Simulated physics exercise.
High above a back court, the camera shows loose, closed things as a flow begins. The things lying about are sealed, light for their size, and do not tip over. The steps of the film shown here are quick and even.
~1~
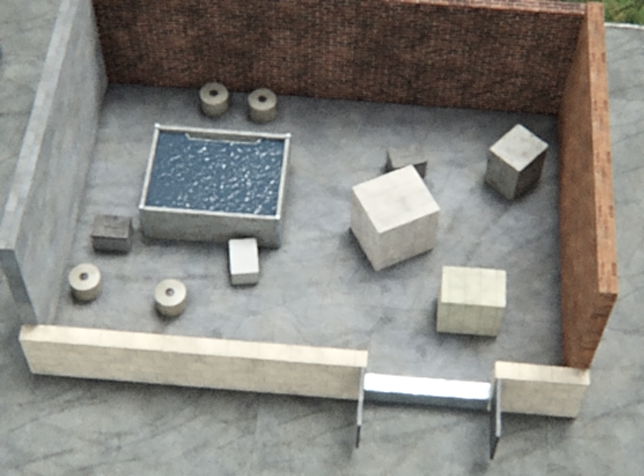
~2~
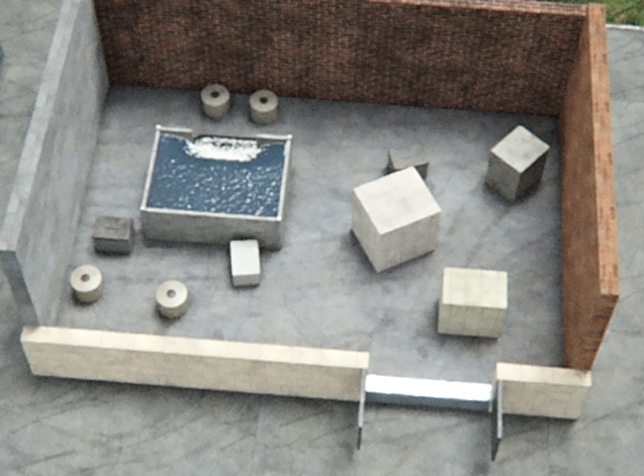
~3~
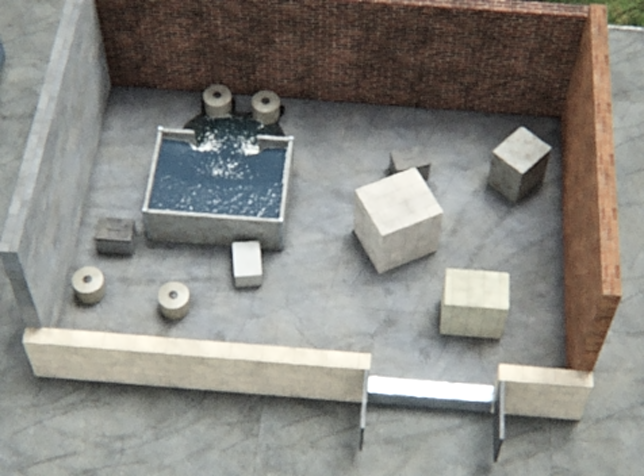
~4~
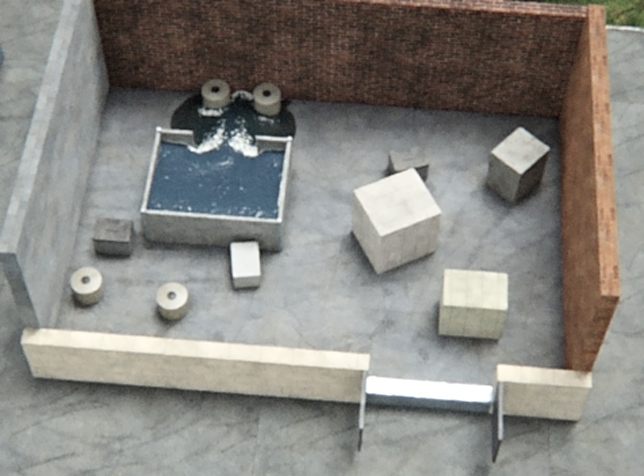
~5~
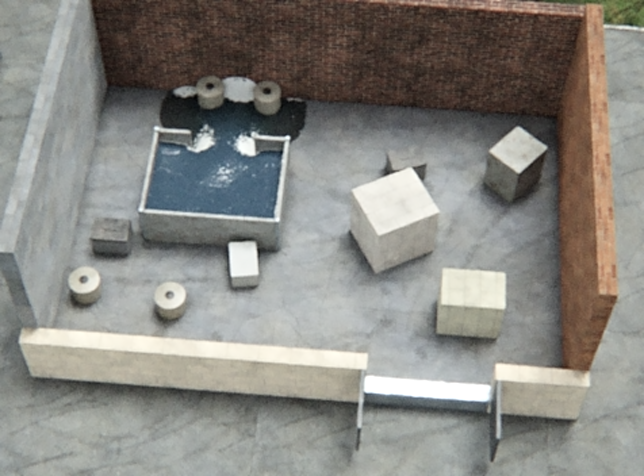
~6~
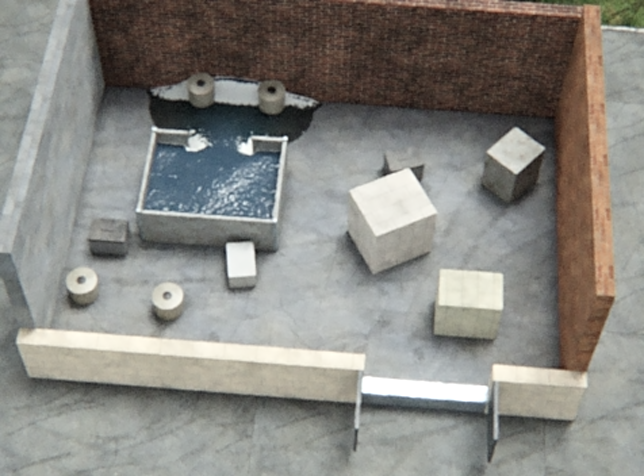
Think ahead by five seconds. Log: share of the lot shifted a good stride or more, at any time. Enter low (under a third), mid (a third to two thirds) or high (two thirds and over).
High.
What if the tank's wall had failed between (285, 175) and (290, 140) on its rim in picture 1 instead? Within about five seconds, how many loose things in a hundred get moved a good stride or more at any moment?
I'd guess around 10 percent of them.
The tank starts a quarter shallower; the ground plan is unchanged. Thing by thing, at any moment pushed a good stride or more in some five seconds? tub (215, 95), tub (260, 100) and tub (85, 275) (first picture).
In the order you named them: Went past the threshold, went past the threshold, went past the threshold.
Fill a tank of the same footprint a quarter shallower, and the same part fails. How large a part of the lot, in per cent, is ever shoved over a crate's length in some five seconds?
Share moved: Approx. 90 percent.
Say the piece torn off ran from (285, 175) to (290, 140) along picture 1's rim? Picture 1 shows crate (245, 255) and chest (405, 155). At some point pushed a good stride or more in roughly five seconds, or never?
Fell short, then went the distance.
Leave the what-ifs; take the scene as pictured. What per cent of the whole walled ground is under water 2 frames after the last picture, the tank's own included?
My guess is around 20 per cent.
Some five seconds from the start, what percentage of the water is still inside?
About 100 percent.
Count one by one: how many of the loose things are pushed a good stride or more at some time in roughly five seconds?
I make it 6 in total.
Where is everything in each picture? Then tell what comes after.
In the first frame, a tub at (262, 99) rests on the ground; a tub at (214, 93) rests on the ground; 0 of 7 have shifted.
In the second frame, a tub at (264, 101) rests on the ground; a tub at (215, 95) rests on the ground; 0 of 7 have shifted.
In the third frame, a tub at (266, 101), on the bottom; a tub at (217, 95) rests on the ground; 0 of 7 have shifted.
In the fourth frame, a tub at (267, 94) rests on the ground, close to its start; a tub at (215, 90), on the bottom, close to its start; 2 of 7 have shifted.
In the fifth frame, a tub at (267, 92), afloat, close to its start; a tub at (210, 87), afloat, close to its start; 2 of 7 have shifted.
In the sixth frame, a tub at (272, 90) floats, close to its start; a tub at (201, 84), afloat, close to its start; 2 of 7 have shifted.
A moment on, 2 of 7 are well off their spots; 2 afloat.
Next, 2 of 7 are well off their spots; 1 afloat.
Later, 5 of 7 are well off their spots; 3 afloat.
In the end, 6 of 7 are well off their spots, and 6 have been at some point; 3 afloat.
